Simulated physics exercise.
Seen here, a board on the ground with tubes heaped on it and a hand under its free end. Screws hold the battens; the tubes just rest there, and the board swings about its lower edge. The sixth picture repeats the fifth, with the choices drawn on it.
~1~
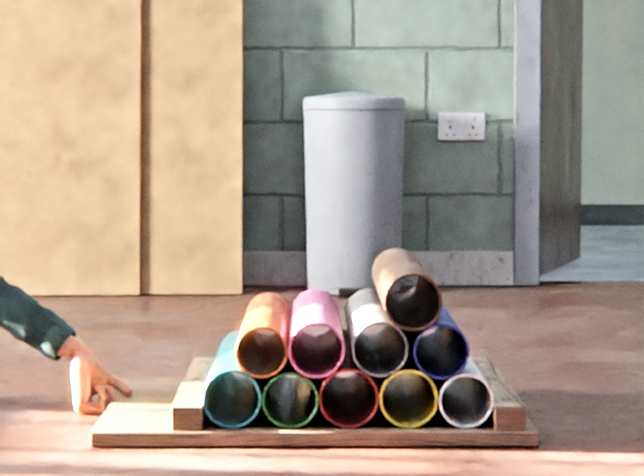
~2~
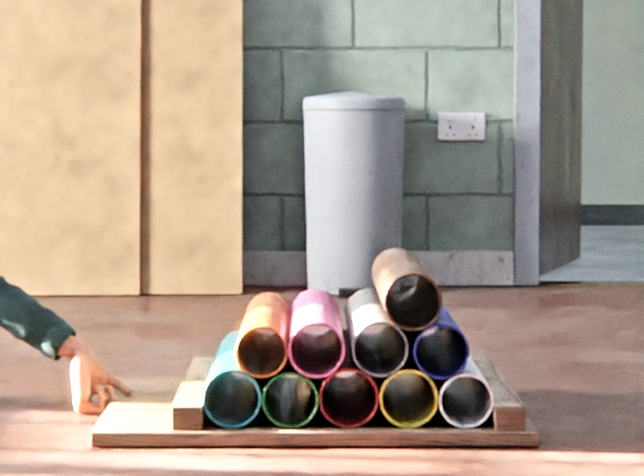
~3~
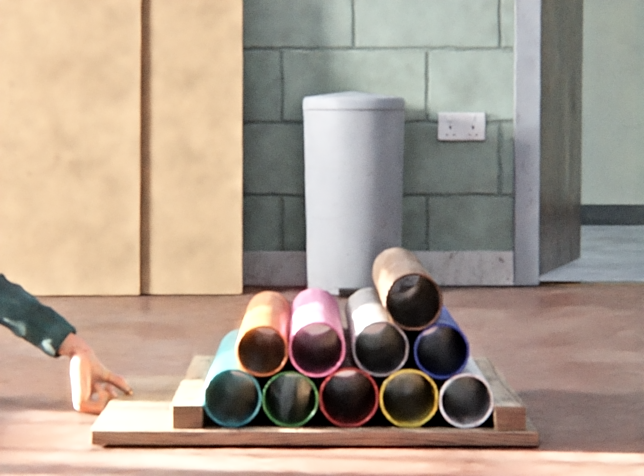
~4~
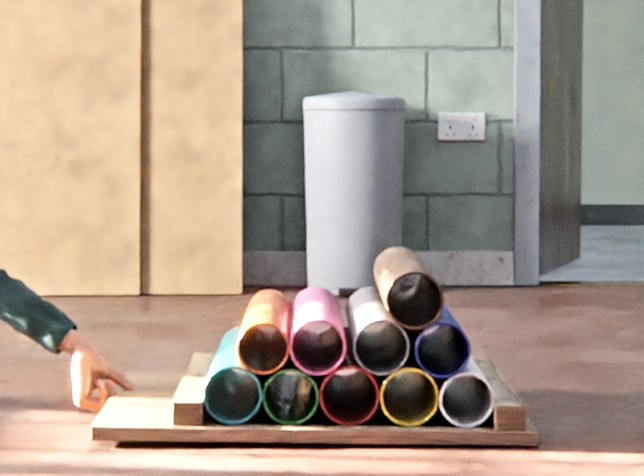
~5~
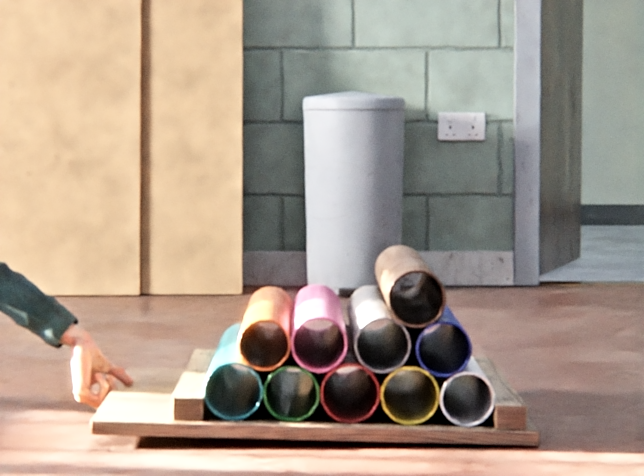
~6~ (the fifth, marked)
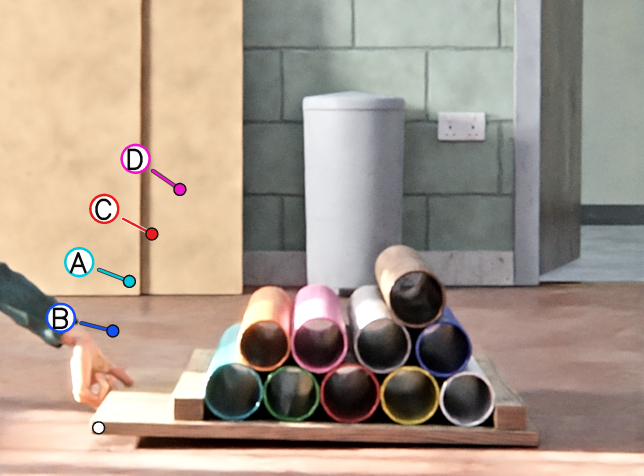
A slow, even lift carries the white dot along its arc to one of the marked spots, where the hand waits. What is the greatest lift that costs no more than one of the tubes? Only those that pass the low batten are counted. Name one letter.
Raise it to A.
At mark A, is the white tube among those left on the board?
Yes, with A.
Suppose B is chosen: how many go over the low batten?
At B the number is none.
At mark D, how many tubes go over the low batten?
The count is five.
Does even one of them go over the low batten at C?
Yes.
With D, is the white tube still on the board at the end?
The white tube: Yes.
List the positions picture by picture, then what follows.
The first frame shows yellow tube (409, 399); white tube (466, 401); blue tube (442, 352).
The second frame shows blue tube (442, 351); pink tube (316, 350).
The third frame shows board (314, 396); turquoise tube (232, 397); brown tube (414, 301).
The fourth frame shows board (314, 395); turquoise tube (232, 395); green tube (291, 397).
The fifth frame shows board (315, 392); turquoise tube (234, 391); green tube (292, 394).
On the marked copy, A at (129, 281); B at (113, 331); C at (152, 234); D at (180, 189); the white dot at (99, 428).
Taking A. A third of the way, board at 15°.
Two thirds of the way, board at 21°.
When it is over, board at 21°, none over the low batten.
As for the rest, B none over the low batten; C two over the low batten (blue, brown); D five over the low batten.
